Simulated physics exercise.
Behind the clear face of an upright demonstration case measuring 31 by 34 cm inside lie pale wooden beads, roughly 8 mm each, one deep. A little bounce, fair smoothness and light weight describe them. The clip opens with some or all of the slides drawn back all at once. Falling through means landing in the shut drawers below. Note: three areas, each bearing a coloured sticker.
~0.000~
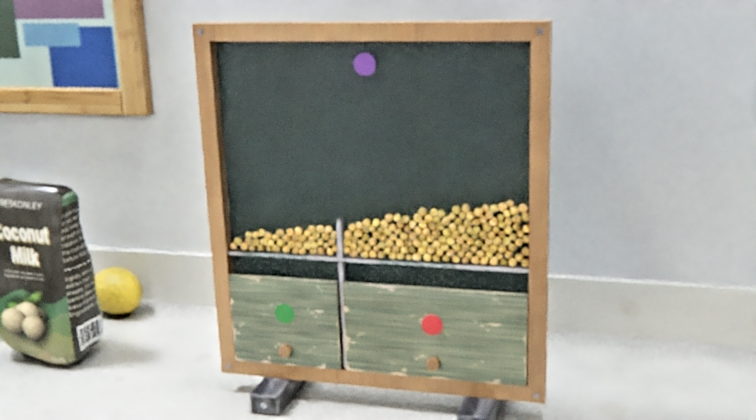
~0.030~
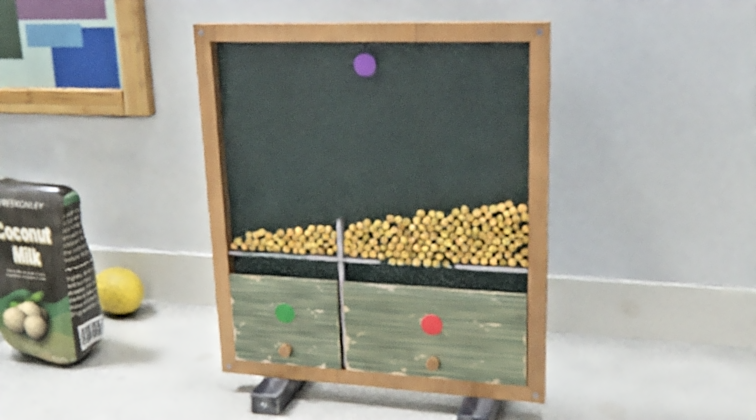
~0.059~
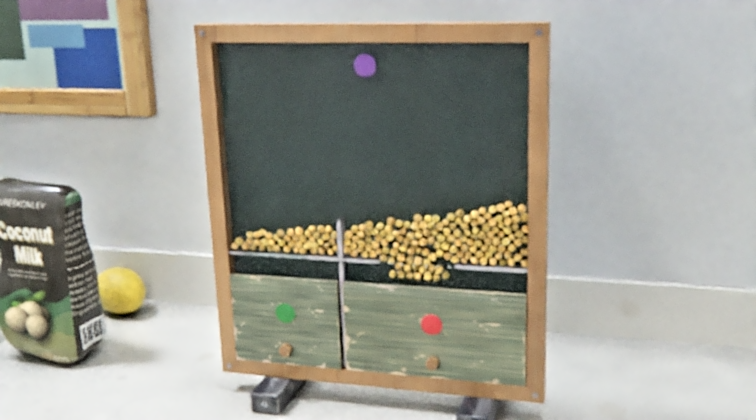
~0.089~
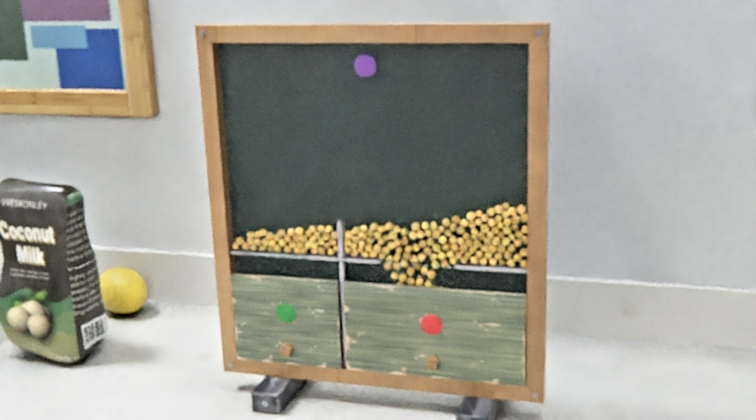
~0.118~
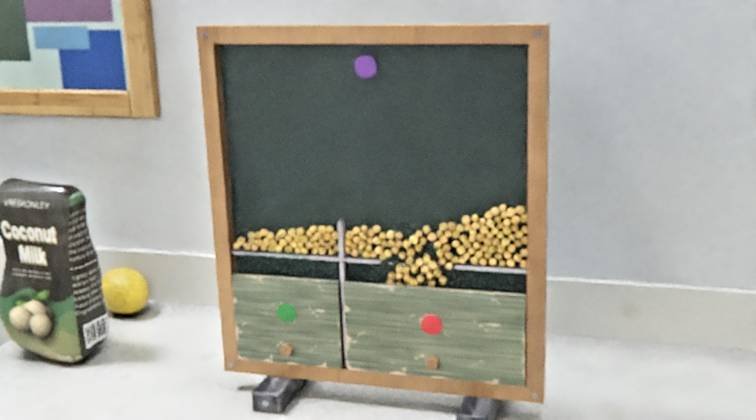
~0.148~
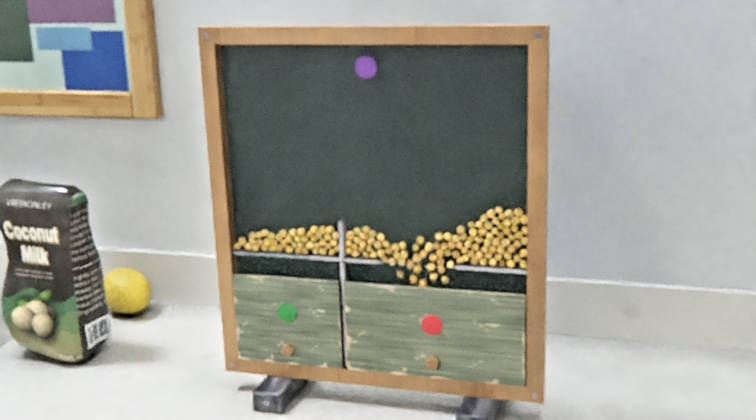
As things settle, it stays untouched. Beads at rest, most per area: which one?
Answer: Red.
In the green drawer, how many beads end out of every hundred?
Something close to 0 in a hundred ends up there.
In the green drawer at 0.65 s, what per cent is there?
Some 0 per cent.
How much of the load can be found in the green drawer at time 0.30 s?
Share: Near 0 per cent.
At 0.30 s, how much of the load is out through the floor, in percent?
By that time around 45 per cent has passed out below.
After 0.30 s, 45 % are out; red 45 %, purple 55 %.
After 0.65 s, 55 % are out; red 55 %, purple 45 %.
After 1.35 s, 60 % are out; red 60 %, purple 40 %.
At rest by 1.8 s, 60 % are out; red 60 %, purple 40 %, green 0 %.
